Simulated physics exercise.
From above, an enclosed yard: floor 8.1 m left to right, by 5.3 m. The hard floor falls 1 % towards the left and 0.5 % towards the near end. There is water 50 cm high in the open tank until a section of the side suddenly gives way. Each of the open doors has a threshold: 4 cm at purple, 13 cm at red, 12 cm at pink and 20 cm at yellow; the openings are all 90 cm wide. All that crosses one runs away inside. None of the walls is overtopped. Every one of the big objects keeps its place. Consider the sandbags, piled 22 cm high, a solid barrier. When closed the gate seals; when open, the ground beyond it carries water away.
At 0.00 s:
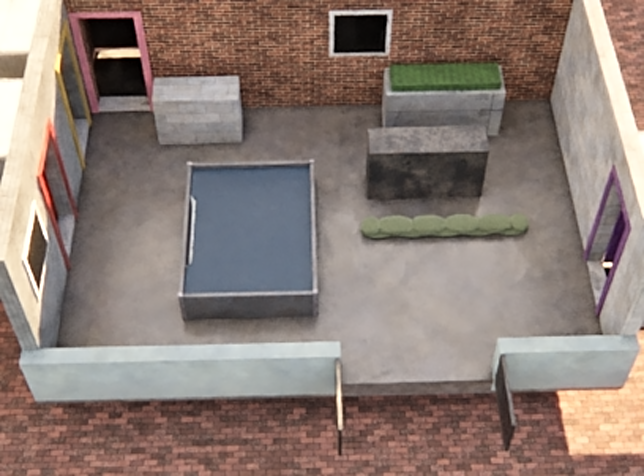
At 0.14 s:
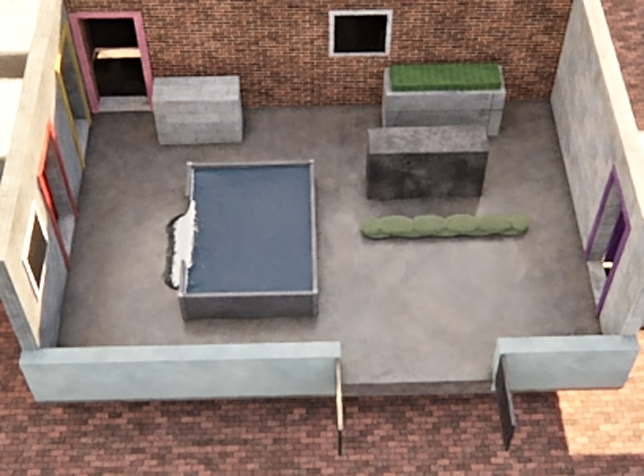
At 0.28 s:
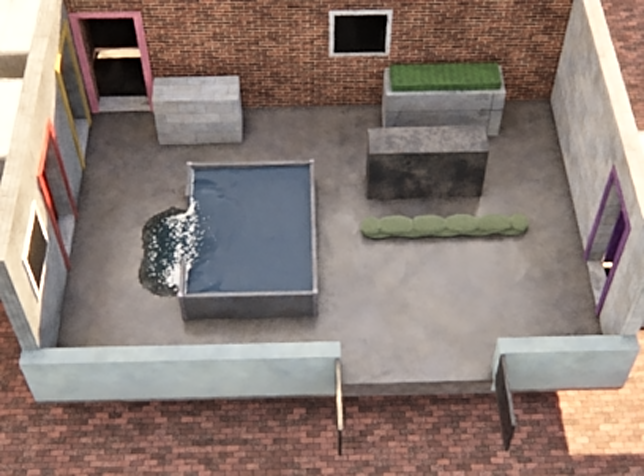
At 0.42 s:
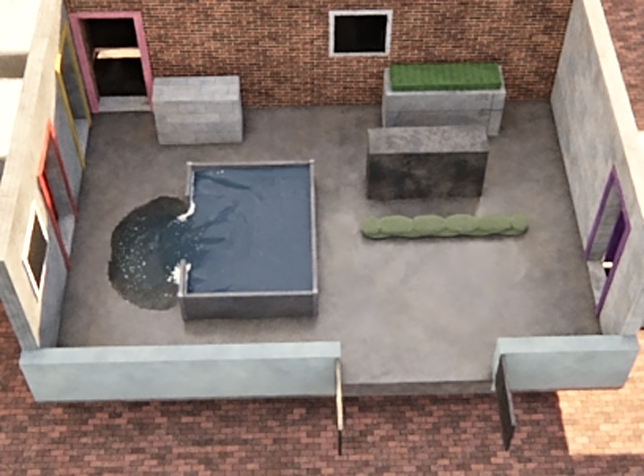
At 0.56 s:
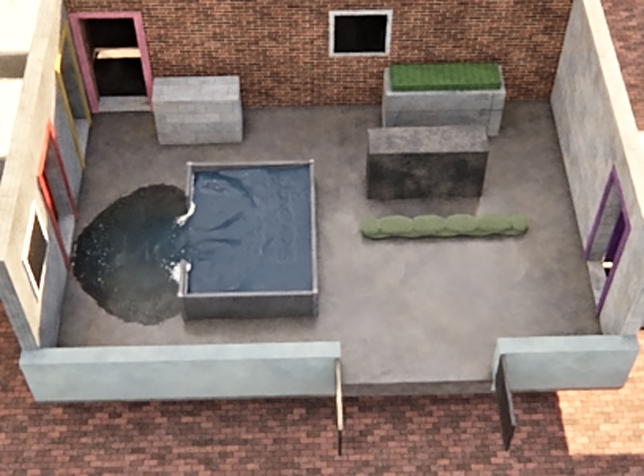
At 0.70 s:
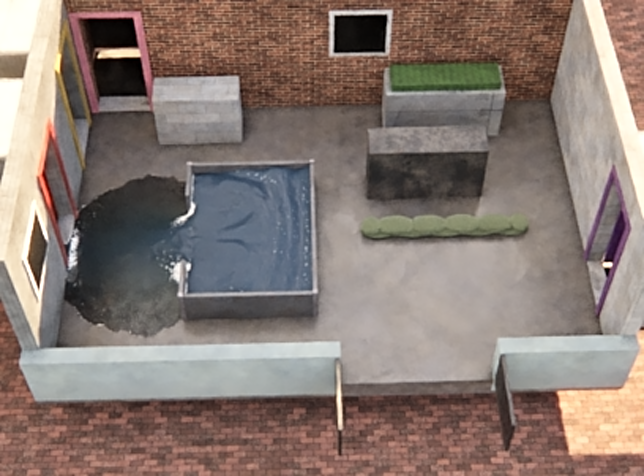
A large open tank of still water in a walled yard let water out through a gap in its left side, and it foamed onto the grey floor and spread in a dark pool to the left wall.
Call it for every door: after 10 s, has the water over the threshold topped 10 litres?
Purple door not topped, red door topped, pink door topped, yellow door not topped.
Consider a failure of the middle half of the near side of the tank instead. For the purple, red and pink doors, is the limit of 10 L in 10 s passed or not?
Result: Purple limit passed, red limit not passed, pink limit not passed.
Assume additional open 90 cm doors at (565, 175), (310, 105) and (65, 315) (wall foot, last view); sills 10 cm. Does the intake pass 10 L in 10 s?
The first one doesn't reach it, the second one doesn't reach it, and the third one exceeds it.
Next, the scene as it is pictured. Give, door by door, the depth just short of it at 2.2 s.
Centimetres: Purple 0 / red 31 / pink 9 / yellow 9.
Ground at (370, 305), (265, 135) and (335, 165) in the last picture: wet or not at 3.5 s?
Well, the first is untouched by it, the next untouched by it, the last untouched by it.
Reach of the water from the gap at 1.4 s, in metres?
About 2.8 m.
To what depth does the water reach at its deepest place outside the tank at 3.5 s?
Peak depth: Approx. 25 cm.
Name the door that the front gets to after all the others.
Purple.
After 1.4 s water covers 15 % of the floor and is deepest (34 cm) near (71, 257); purple door not reached, red door 32 cm at the sill, 59 L in, pink door not reached, yellow door not reached.
After 2.2 s water covers 20 % of the floor and is deepest (37 cm) near (53, 377); purple door not reached, red door 31 cm at the sill, 151 L in, pink door 9 cm at the sill, 0 L in, yellow door 9 cm at the sill, 0 L in.
After 3.5 s water covers 35 % of the floor and is deepest (25 cm) near (54, 367); purple door not reached, red door 21 cm at the sill, 239 L in, pink door 19 cm at the sill, 18 L in, yellow door 8 cm at the sill, 0 L in.
After 6.0 s water covers 60 % of the floor and is deepest (19 cm) near (53, 377); purple door not reached, red door 15 cm at the sill, 290 L in, pink door 16 cm at the sill, 50 L in, yellow door 13 cm at the sill, 0 L in.
After 10.0 s water covers 85 % of the floor and is deepest (13 cm) near (53, 377); purple door 4 cm at the sill, 0 L in, red door 11 cm at the sill, 297 L in, pink door 11 cm at the sill, 60 L in, yellow door 11 cm at the sill, 0 L in.
